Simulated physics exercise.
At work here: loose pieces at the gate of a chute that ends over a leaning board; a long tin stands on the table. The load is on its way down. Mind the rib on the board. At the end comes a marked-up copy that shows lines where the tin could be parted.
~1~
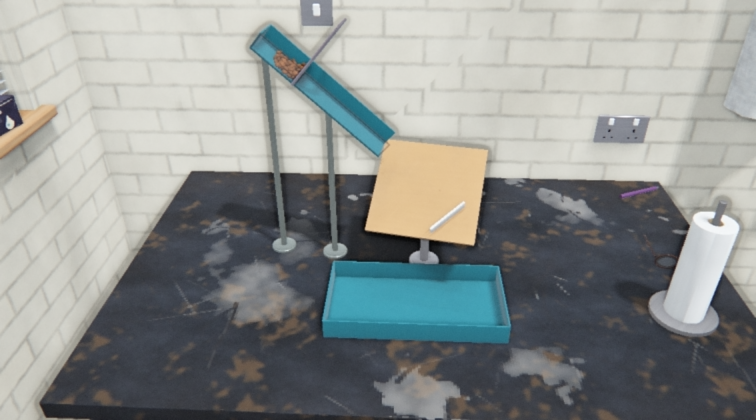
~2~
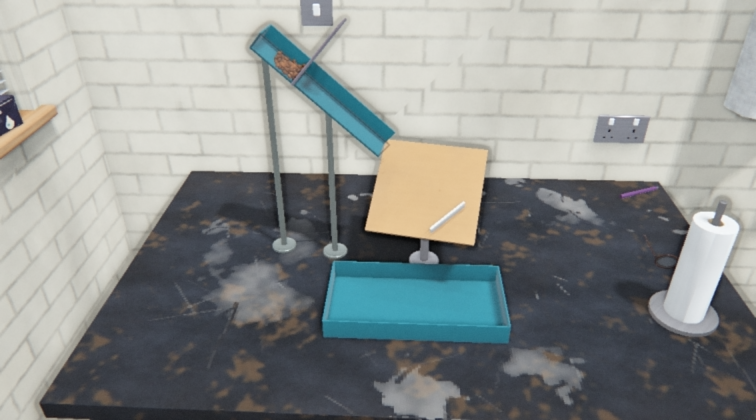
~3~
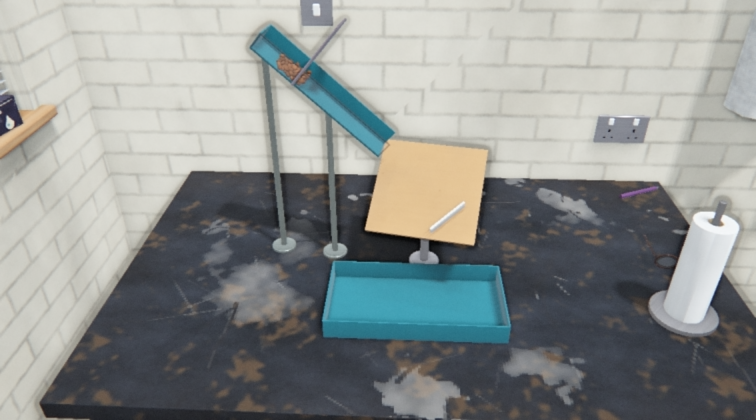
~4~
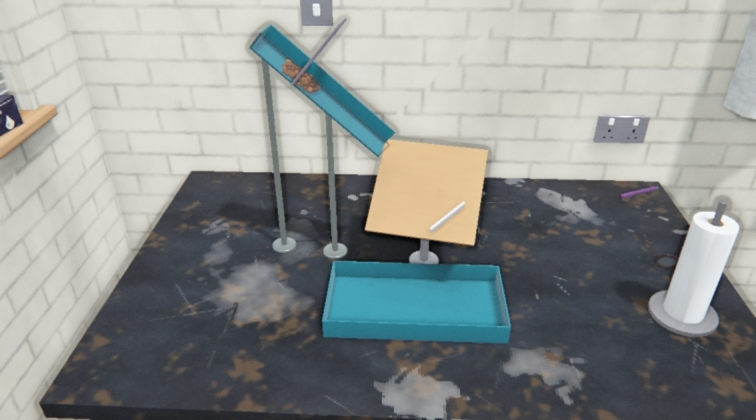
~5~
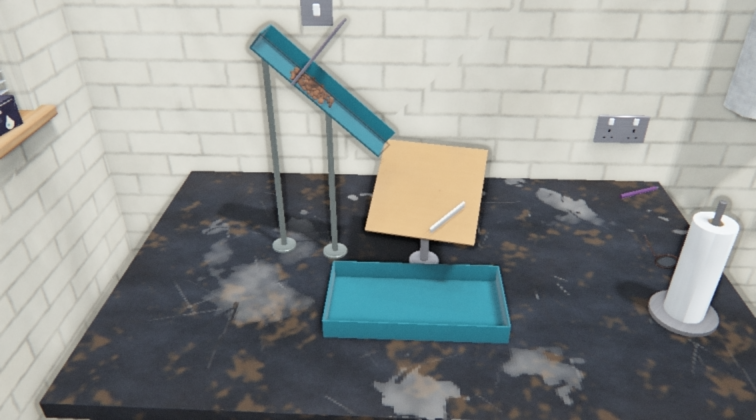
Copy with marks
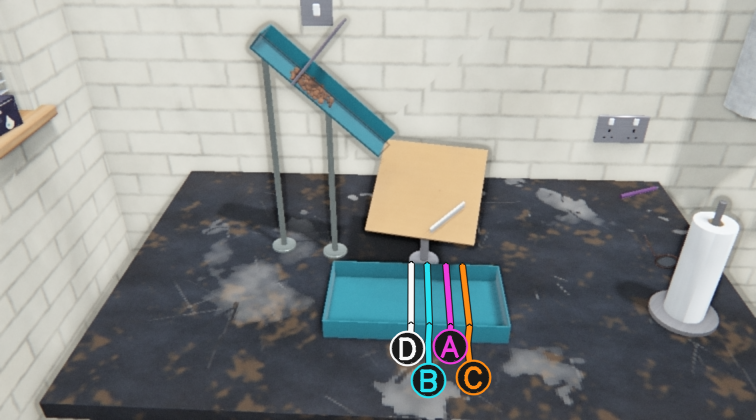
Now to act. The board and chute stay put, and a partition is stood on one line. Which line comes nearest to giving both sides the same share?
Line D.
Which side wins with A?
The left side.
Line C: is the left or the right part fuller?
More lands on the left.
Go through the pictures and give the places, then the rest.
In the first picture, load behind the gate at (288, 68), bits of dog kibble; lip of the chute at (381, 151), sloping fairly steeply.
In the second picture, middle of the board at (427, 189), tilted fairly steeply; middle of its low edge at (418, 237); of its high edge at (436, 144).
In the third picture, front corners of the tin at (323, 321) and (510, 327), empty; front of the load at (307, 77).
In the fourth picture, middle of the load at (302, 79); its front at (317, 89), about a quarter of the way to the lip; rib from (464, 202) to (430, 229).
In the fifth picture, middle of the load at (312, 88); its front at (330, 106), about a third of the way to the lip.
On the marked copy, line A crosses the front rim at (450, 325); line B crosses the front rim at (429, 324); line C crosses the front rim at (469, 326); line D crosses the front rim at (411, 324).
If A is chosen, of what is caught, all on the left of the divider, none on the right.
If B is chosen, of what is caught, nearly all on the left of the divider, a small part on the right.
If C is chosen, of what is caught, all on the left of the divider, none on the right.
If D is chosen, of what is caught, about half on the left of the divider, about half on the right.
